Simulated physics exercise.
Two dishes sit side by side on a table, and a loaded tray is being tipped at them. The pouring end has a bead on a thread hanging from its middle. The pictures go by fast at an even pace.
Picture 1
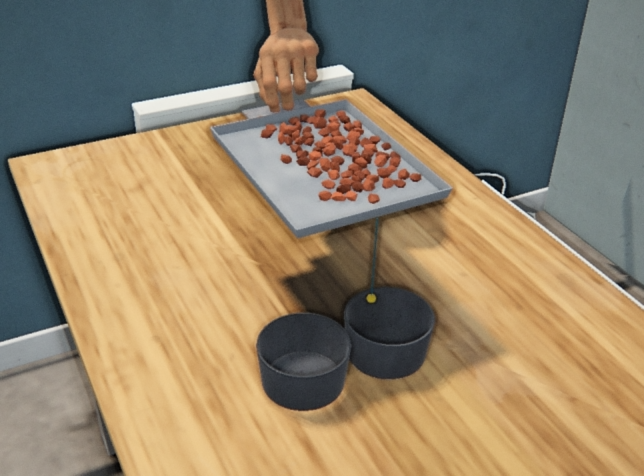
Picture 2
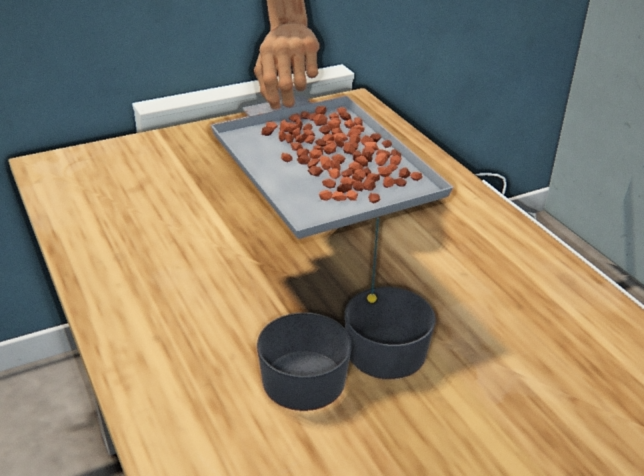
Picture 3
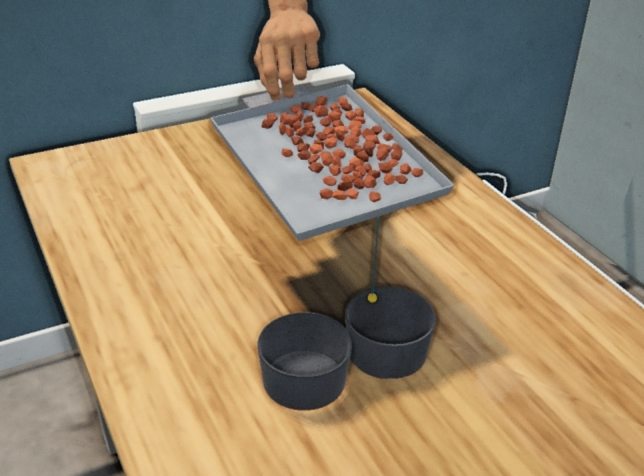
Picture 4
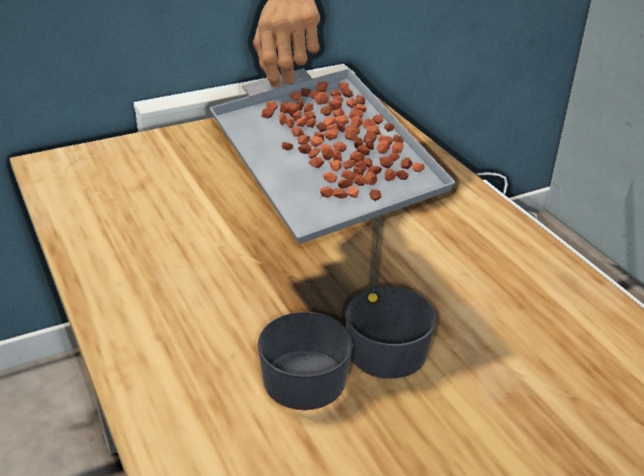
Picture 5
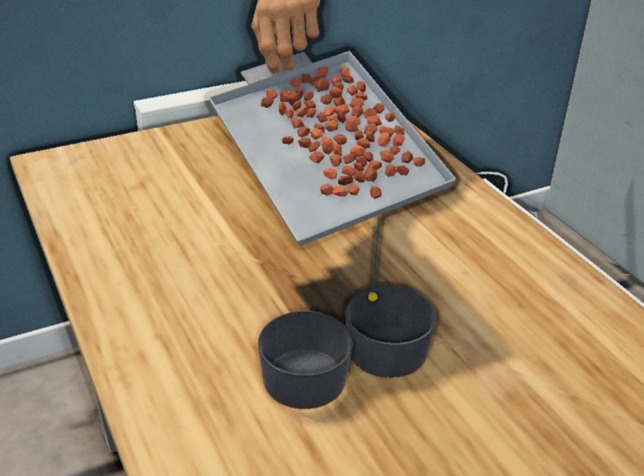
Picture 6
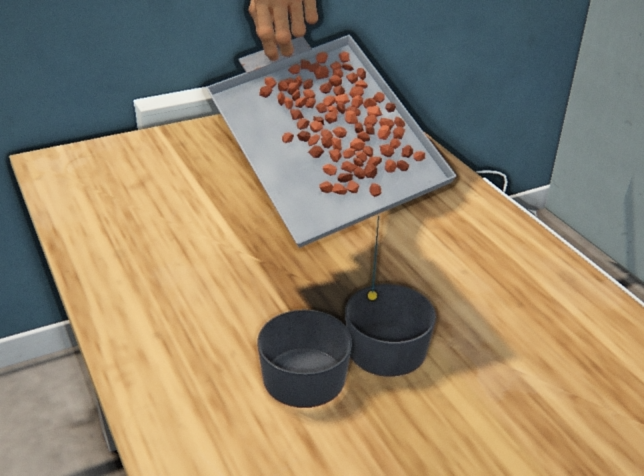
The clip opens on a hand holding a grey tray of reddish-brown lumps above two dark dishes on a wooden table, a small yellow bead hanging near the right dish. The hand gradually raises the tray's far end, steepening its slope, while the lumps stay spread across it and the dishes stay put.
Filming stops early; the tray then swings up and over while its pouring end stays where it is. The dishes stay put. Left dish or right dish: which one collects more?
I'd say most of it lands in the left one, honestly.
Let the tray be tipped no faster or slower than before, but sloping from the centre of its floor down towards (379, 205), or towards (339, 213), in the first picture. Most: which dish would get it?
The rightmost dish, then the leftmost dish.
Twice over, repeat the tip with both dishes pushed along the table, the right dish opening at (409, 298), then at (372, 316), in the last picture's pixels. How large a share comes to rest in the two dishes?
It would be roughly 60 per cent for the first and roughly 80 per cent for the second.
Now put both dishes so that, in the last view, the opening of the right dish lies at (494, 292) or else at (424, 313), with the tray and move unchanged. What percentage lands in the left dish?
It comes to roughly 0 per cent in one try and roughly 50 per cent in the next.
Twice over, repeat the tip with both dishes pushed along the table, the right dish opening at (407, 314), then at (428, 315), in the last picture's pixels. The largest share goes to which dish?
Case one: The dish at left. Case two: The dish at left.
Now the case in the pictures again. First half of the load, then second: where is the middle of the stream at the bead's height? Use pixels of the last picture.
I'd say close to (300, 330) at first and close to (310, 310) later on.
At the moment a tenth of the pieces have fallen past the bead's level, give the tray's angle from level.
Angle: Close to 75°.
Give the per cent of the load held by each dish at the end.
For the left dish 90 per cent, for the right dish 0.
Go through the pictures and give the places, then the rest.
Corners of the pouring end (298, 227) and (449, 187), level; middle of the load (329, 151), bits of crushed brick; left dish (324, 389); right dish (411, 358); bead on its thread (371, 298), in the first frame.
Corners of the pouring end (299, 228) and (449, 186), level; middle of the load (330, 149), in the second frame.
Corners of the pouring end (299, 231) and (450, 184), tipped barely, lowest at the left corner; middle of the load (330, 143), in the third frame.
Corners of the pouring end (299, 235) and (451, 181), tipped a little, lowest at the left corner; middle of the load (331, 135), in the fourth frame.
Corners of the pouring end (299, 238) and (452, 178), tipped clearly, lowest at the left corner; middle of the load (331, 126), in the fifth frame.
Corners of the pouring end (299, 240) and (452, 175), tipped clearly, lowest at the left corner; middle of the load (331, 118); left dish (325, 386); right dish (412, 355), in the sixth frame.
Just after the last frame, tray tipped steeply; almost all on the tray; about a tenth in the air.
A moment on, tray tipped past a quarter turn; about a tenth on the tray; the larger part in the left dish; about a tenth in the right dish; about a tenth outside both; about a tenth in the air.
Further on, tray tipped past a quarter turn; the larger part in the left dish; about a tenth in the right dish; about a tenth outside both.
When it is over, tray tipped past a quarter turn; the larger part in the left dish; about a tenth in the right dish; about a tenth outside both.
